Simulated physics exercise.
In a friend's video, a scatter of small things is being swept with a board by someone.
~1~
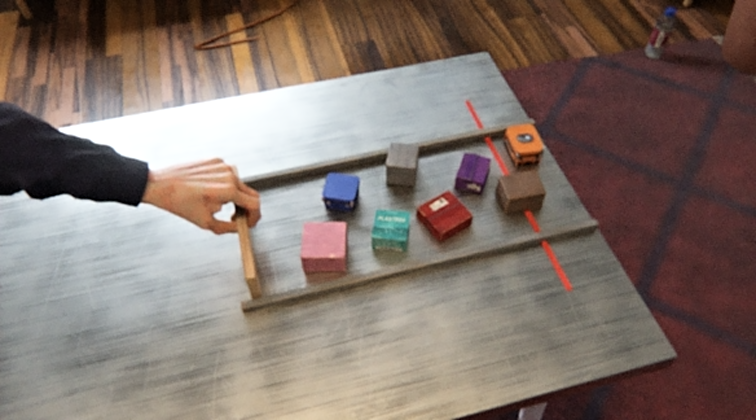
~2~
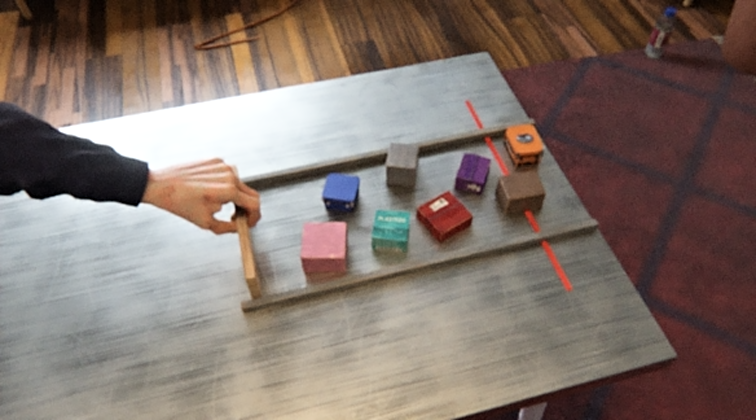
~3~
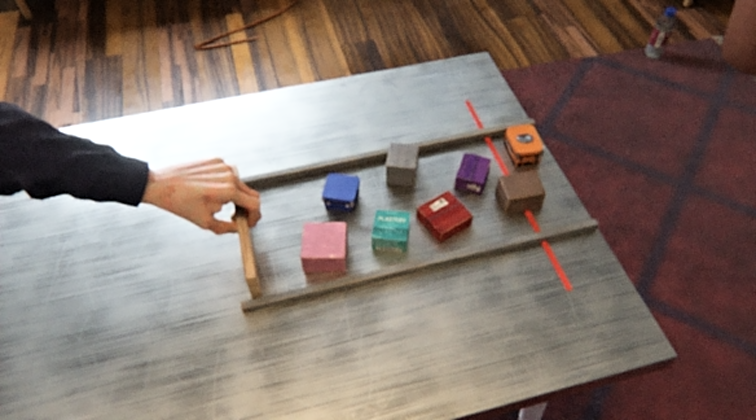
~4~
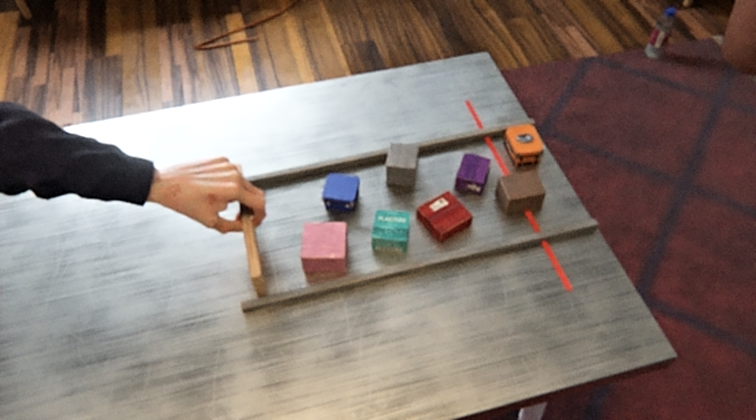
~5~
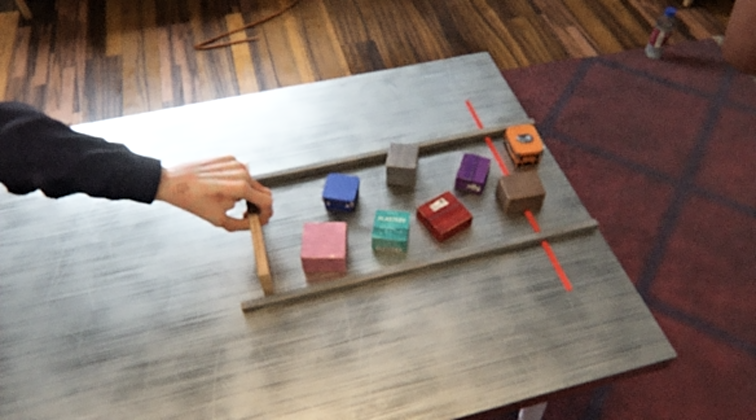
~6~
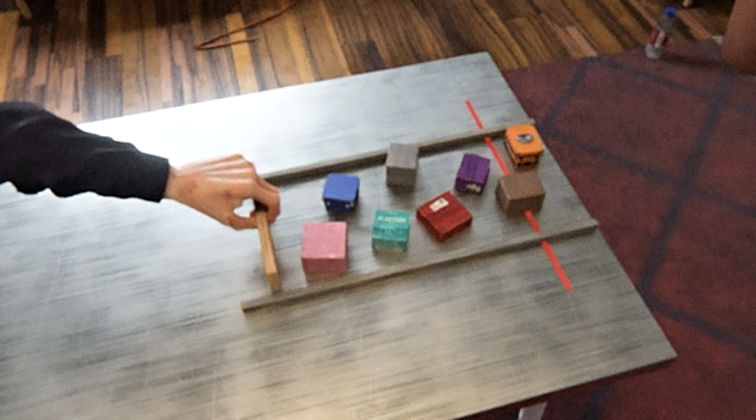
A hand slides a wooden board slightly right toward scattered colored blocks, which stay still.
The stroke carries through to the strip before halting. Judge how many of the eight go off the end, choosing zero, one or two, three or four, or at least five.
Drops: Between three and four.
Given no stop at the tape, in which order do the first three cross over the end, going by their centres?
Ranked earliest first, the brown block comes before the red box, which comes before the orange case.
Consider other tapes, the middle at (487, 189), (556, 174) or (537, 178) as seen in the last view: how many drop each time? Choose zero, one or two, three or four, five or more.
In order, the falls would come to 1 or 2; five or over; more than four.
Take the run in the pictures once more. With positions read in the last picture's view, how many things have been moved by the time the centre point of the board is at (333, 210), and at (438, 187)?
3, then 7.
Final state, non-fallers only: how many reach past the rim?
Answer: 3.
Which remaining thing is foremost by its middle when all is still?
Result - the turquoise box.
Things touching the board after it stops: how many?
That makes 2.
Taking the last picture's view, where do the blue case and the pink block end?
They come to rest around (514, 152) and (544, 194).
Early on, none off yet; orange case at rest near (523, 146); brown block at rest near (520, 193); purple box at rest near (473, 173).
Finally, the number that fall off is three or four; lost, red box, brown block and orange case.
